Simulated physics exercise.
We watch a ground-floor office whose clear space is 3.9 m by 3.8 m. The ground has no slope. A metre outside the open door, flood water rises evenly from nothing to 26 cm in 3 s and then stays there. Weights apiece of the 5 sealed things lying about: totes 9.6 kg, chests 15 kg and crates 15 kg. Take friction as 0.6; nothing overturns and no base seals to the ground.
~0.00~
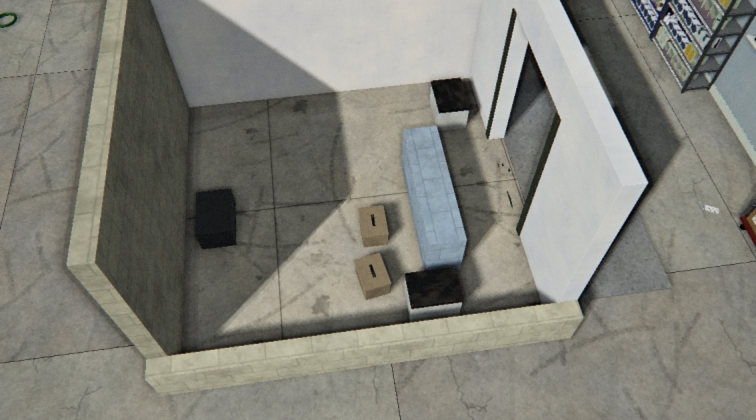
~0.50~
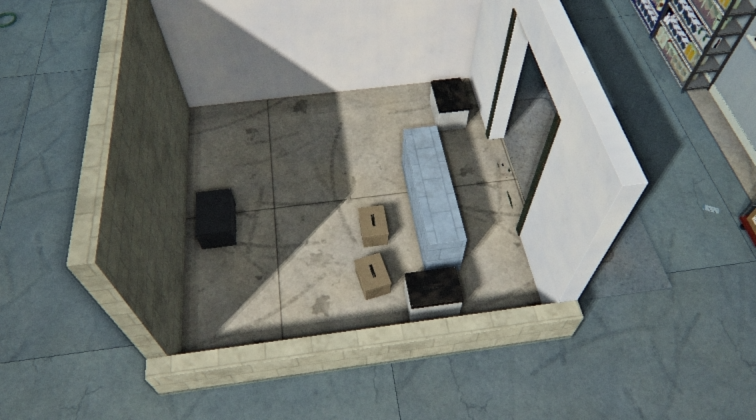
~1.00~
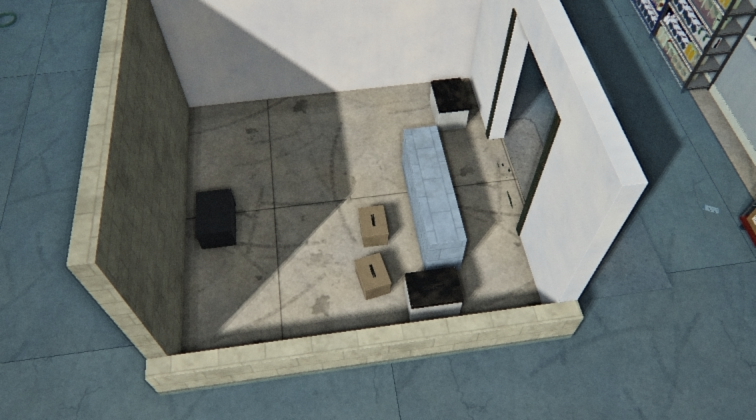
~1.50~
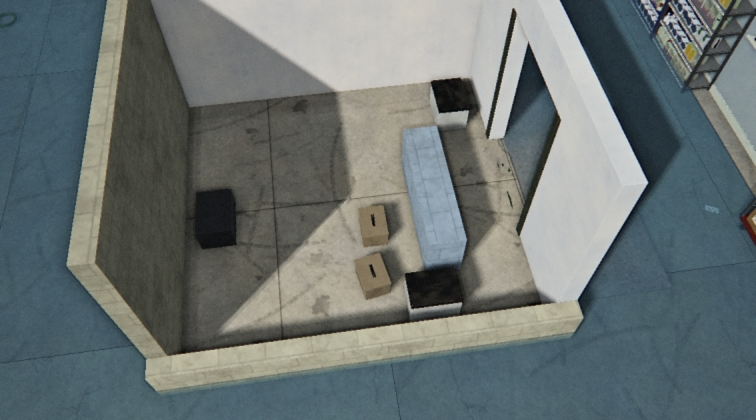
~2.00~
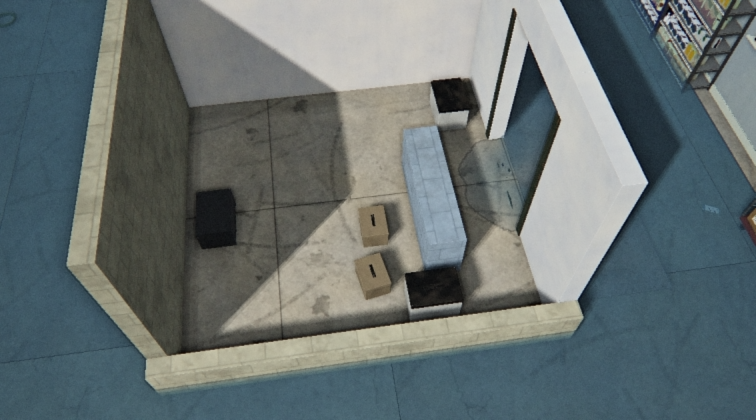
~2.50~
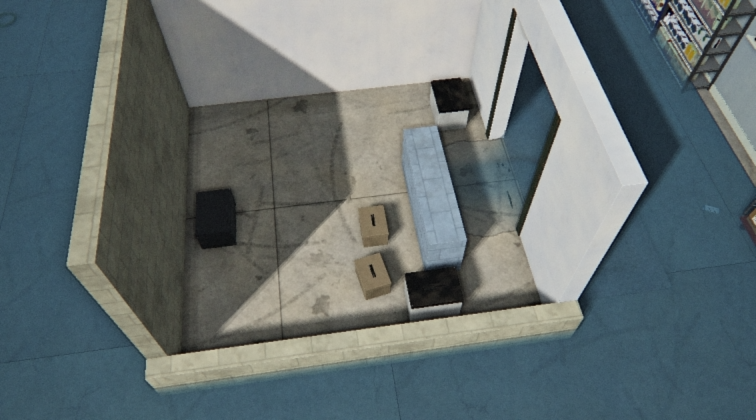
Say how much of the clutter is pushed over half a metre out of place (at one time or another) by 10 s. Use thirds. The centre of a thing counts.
It is one to two thirds.
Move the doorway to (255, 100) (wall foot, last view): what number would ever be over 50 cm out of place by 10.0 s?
Then 4.
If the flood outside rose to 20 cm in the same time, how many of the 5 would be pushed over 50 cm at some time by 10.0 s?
In that case 1 of them.
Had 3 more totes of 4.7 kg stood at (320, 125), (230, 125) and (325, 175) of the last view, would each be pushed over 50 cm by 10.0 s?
In that order: Past it, over, short of it.
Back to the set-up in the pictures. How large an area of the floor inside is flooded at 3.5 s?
Some 3.5 m2.
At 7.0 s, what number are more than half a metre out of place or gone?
By then 0.
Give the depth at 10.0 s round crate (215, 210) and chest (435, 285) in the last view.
About 8 and 6 cm.
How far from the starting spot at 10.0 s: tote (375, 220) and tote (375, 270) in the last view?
In turn: 30 cm, 10 cm.
After 3.5 s 0 of 5 are over 50 cm from their spots; 0 afloat.
After 4.5 s 0 of 5 are over 50 cm from their spots; 0 afloat.
After 7.0 s 0 of 5 are over 50 cm from their spots; 1 afloat.
After 10.0 s 2 of 5 are over 50 cm from their spots, and 2 have been at some point; 3 afloat.
